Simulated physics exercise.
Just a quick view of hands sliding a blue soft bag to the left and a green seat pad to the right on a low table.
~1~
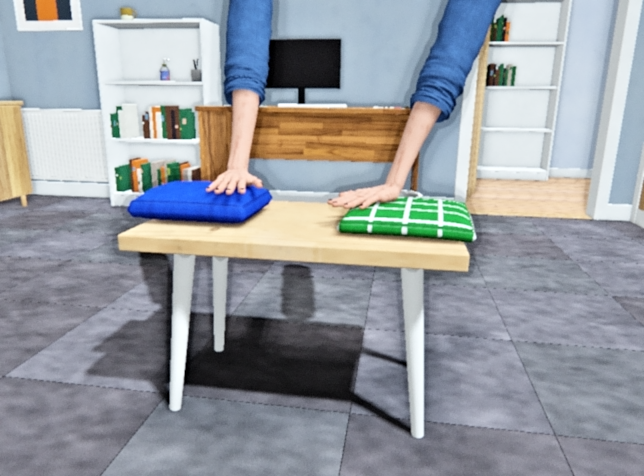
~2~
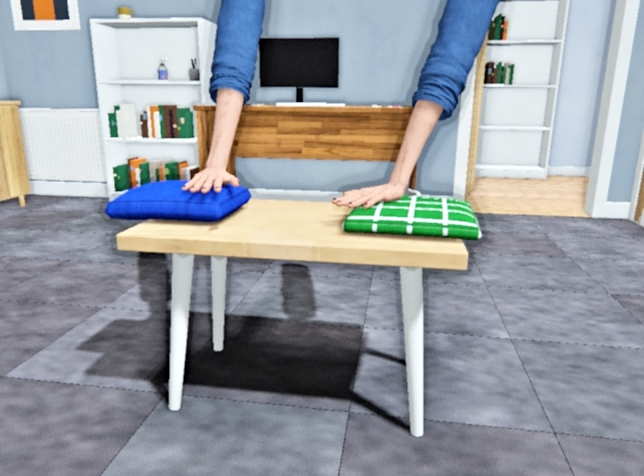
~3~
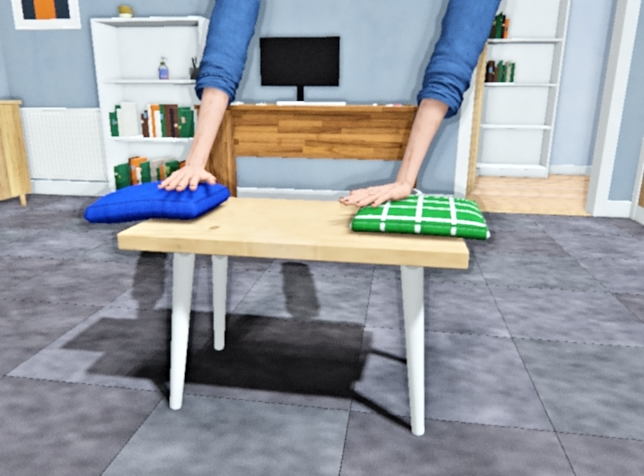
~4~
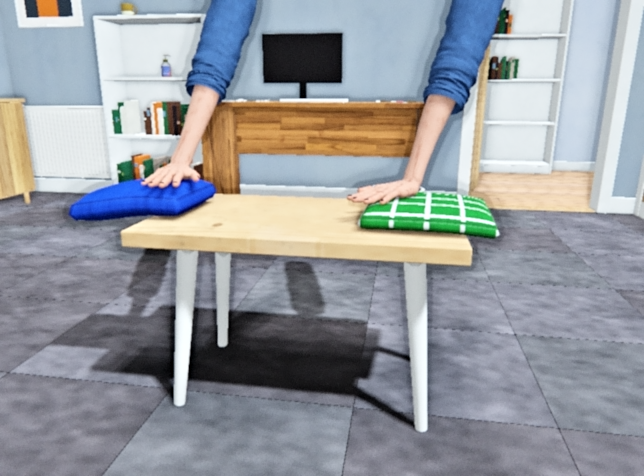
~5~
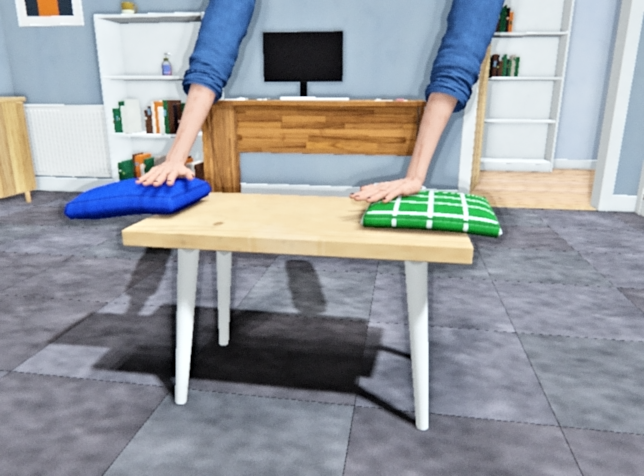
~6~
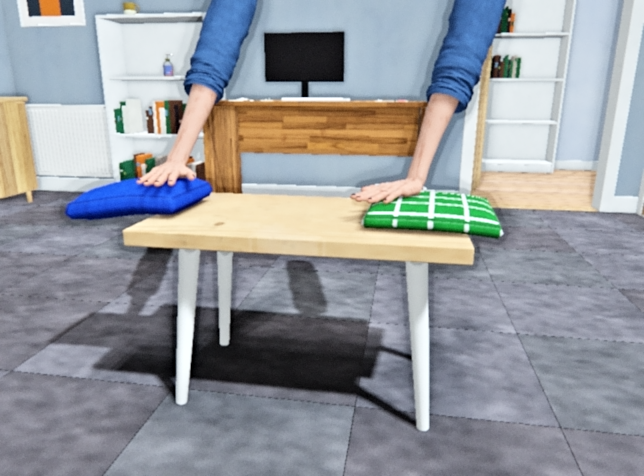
Two bare hands with blue sleeves reach down to a light wooden table with white legs, seen from the front in a room with grey floor tiles, white bookshelves and a dark monitor behind. A blue soft bag lies under the left hand, a green pad with white lines under the right. The hands slide the bag left past the table's edge and the pad slightly right, then slow, as the view shifts faintly.
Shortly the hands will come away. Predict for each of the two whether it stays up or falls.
I'd say the blue soft bag ends up off it; I'd say the green seat pad ends up still on it.
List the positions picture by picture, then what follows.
The first picture shows soft bag tip (144, 205); seat pad tip (470, 228).
The second picture shows soft bag tip (122, 207); seat pad tip (475, 226).
The third picture shows soft bag tip (102, 212); seat pad tip (482, 226).
The fourth picture shows soft bag tip (88, 209); seat pad tip (491, 224).
The fifth picture shows soft bag tip (83, 208); seat pad tip (494, 223).
The sixth picture shows soft bag tip (84, 208), well over half past the edge; seat pad tip (495, 223), about a third past the edge.
Then, 0.24 s after the last picture, soft bag tipping outwards near (138, 225); seat pad lying still.
Then, 0.48 s after the last picture, soft bag on the floor near (130, 326); seat pad lying still.
Then, 0.72 s after the last picture, soft bag on the floor near (80, 346); seat pad lying still.
At rest, soft bag on the floor near (73, 343); seat pad lying still. The blue soft bag goes down and the green seat pad stays up there.
